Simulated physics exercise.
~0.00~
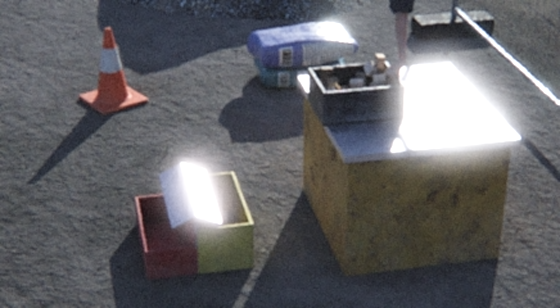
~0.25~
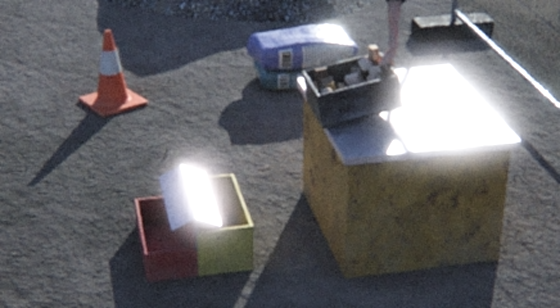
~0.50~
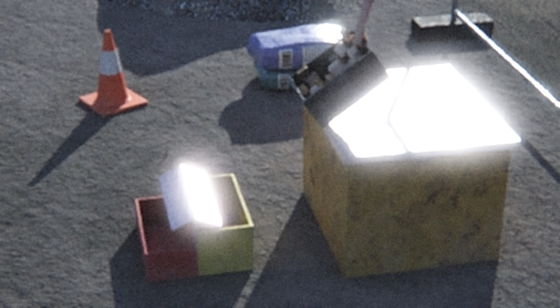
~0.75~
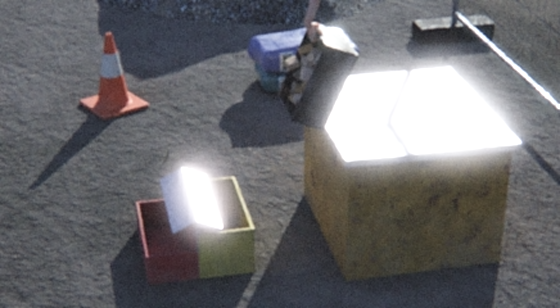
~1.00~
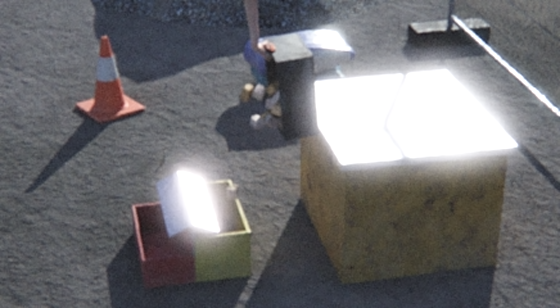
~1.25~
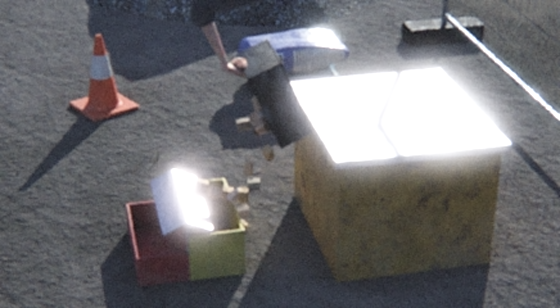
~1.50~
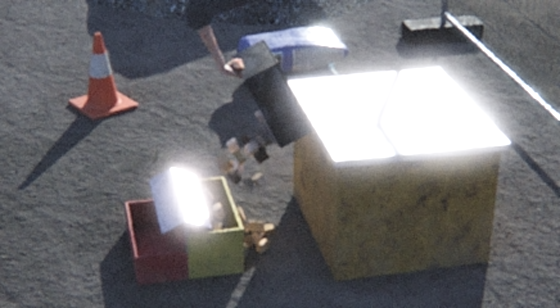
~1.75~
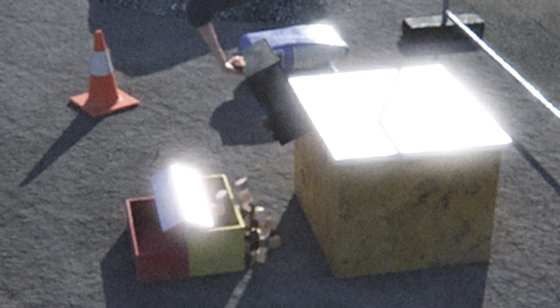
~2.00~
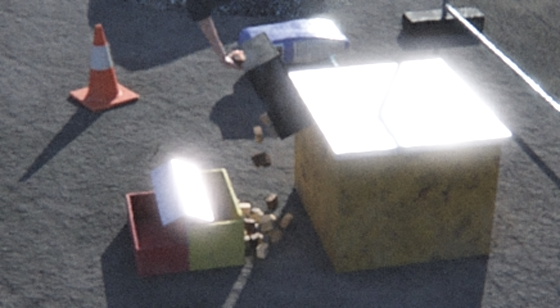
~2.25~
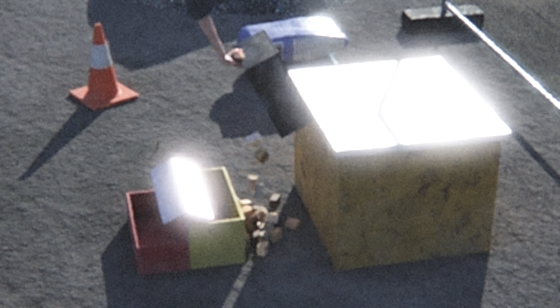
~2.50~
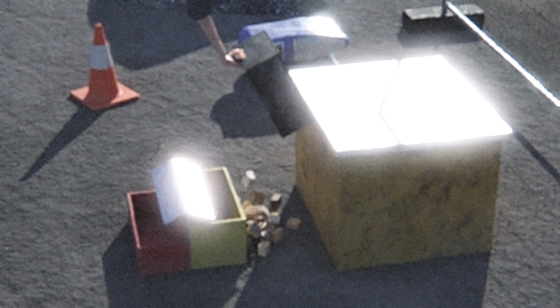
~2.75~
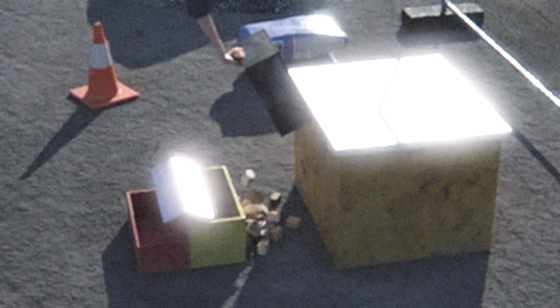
On sunlit asphalt, a hand tips a black box, spilling blocks into and beside a tote.
